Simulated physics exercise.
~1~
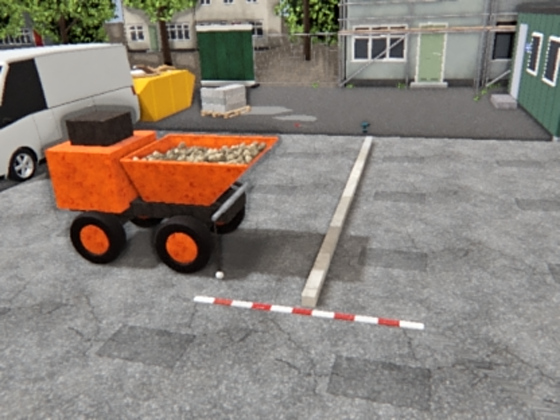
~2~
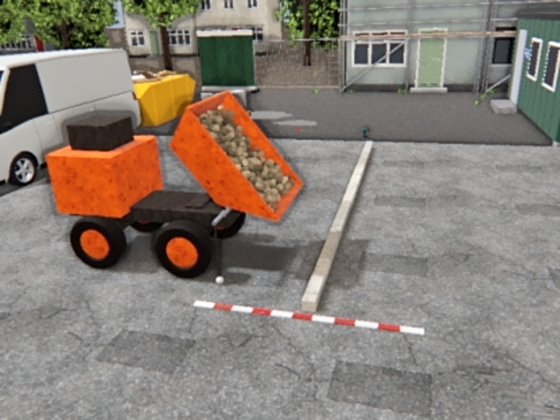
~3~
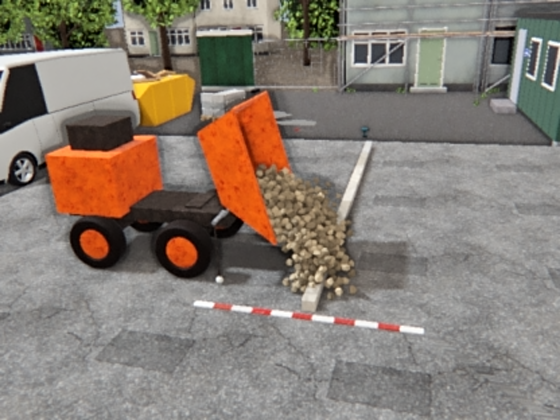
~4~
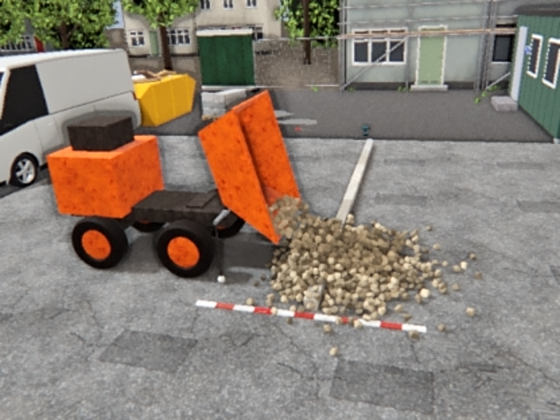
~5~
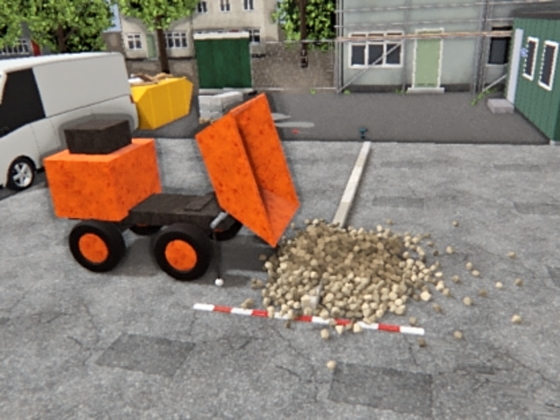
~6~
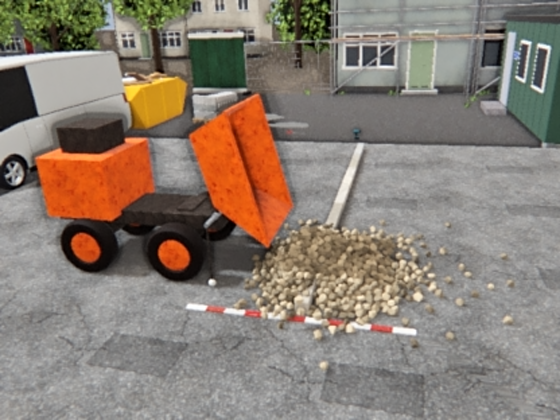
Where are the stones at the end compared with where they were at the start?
At the start the stones are loaded in the orange skip of the dumper. At the end they lie in a spread-out heap on the ground to the right of the dumper, on both sides of the kerb and over part of it.
Paved yard, orange dumper tipping its skip and pouring crushed stones that bury part of a kerb and settle on both sides.
